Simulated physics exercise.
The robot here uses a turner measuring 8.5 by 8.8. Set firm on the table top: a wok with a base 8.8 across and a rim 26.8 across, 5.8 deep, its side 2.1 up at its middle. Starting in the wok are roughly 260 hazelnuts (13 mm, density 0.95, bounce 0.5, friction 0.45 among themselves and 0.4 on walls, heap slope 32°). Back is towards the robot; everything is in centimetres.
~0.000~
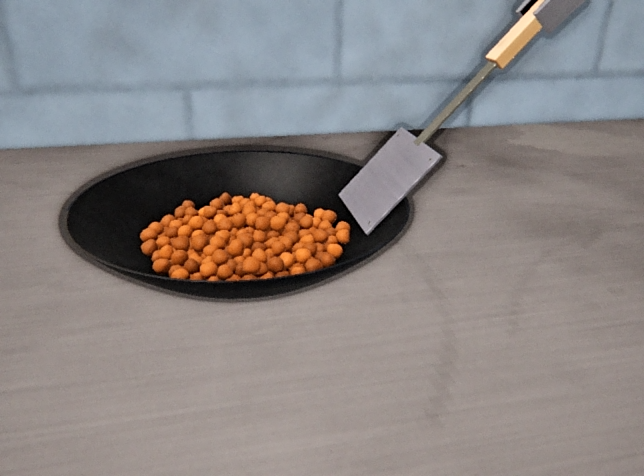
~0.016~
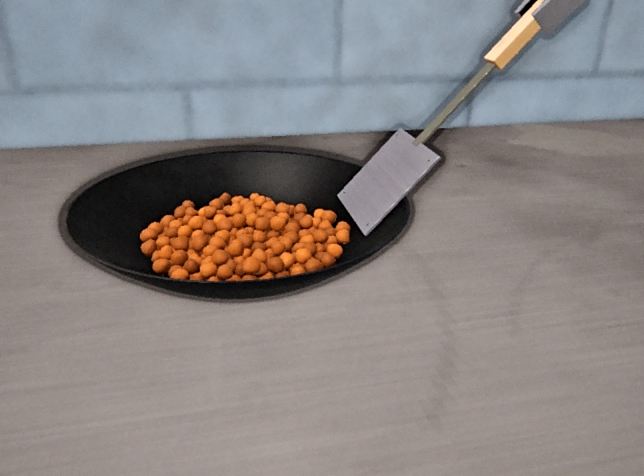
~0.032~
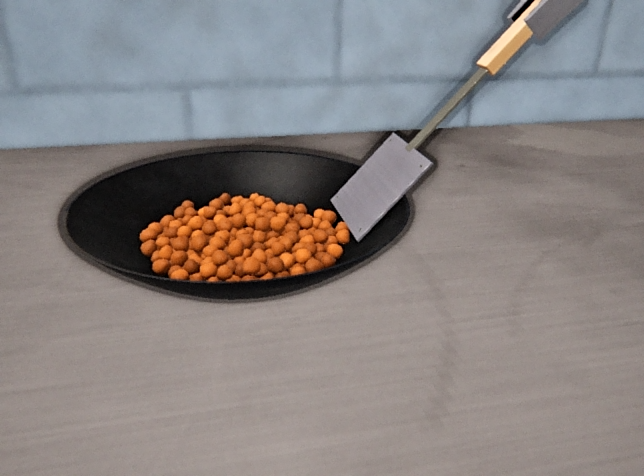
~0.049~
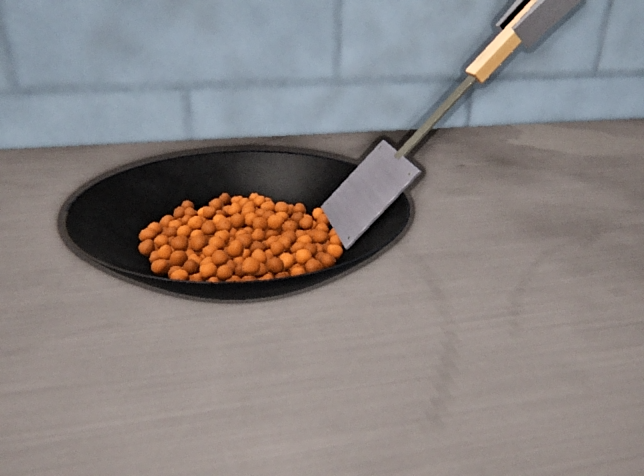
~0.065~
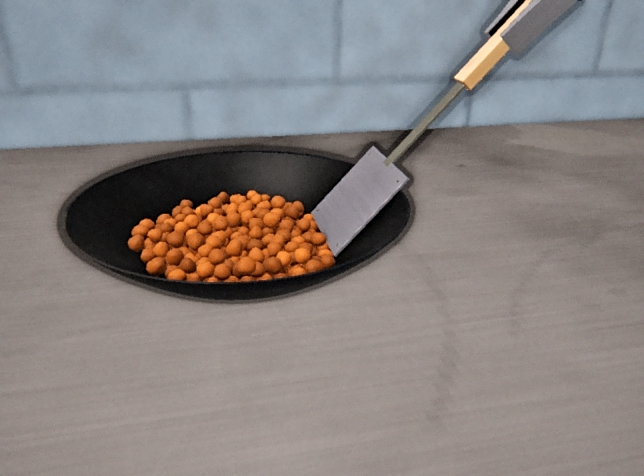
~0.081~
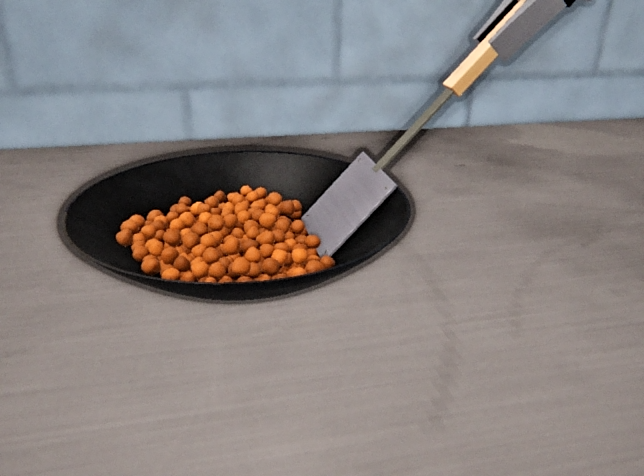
A robot's turner slid down and to the left into a black wok on the table top, pressing into the heap of hazelnuts and pushing it a little toward the left side.
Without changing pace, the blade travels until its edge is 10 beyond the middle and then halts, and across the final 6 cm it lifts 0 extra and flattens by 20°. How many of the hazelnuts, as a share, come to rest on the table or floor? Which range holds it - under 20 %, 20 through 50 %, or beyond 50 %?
The range 20 through 50 % holds it.
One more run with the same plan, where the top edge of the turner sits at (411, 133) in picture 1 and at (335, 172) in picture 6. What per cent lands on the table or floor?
Off the vessel, on the table or floor: Some 65 percent.
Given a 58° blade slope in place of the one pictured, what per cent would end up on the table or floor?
I'd expect near 35 percent then.
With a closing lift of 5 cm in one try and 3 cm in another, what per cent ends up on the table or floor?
Roughly 25 % and then 30 %.
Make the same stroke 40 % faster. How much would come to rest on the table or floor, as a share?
In that case, close to 45 per cent.
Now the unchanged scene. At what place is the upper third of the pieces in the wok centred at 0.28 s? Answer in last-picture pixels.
It is centred at about (116, 214).
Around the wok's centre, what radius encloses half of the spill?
About 22 cm out from the centre.
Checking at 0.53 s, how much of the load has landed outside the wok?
My estimate is roughly 30 %.
By 0.18 s, sloping 47°, highest piece 5 above the table; 259 in the wok.
By 0.28 s, sloping 41°, highest piece 8 above the table; 255 in the wok, 4 on the blade or in flight.
By 0.53 s, sloping 27°, highest piece 7 above the table; 174 in the wok, 81 on the table or floor, 4 on the blade or in flight.
By 1.58 s, sloping 27°, highest piece 7 above the table; 171 in the wok, 88 on the table or floor.
Final count, 171 in the wok, 88 on the table or floor. That is 34 % on the table or floor.
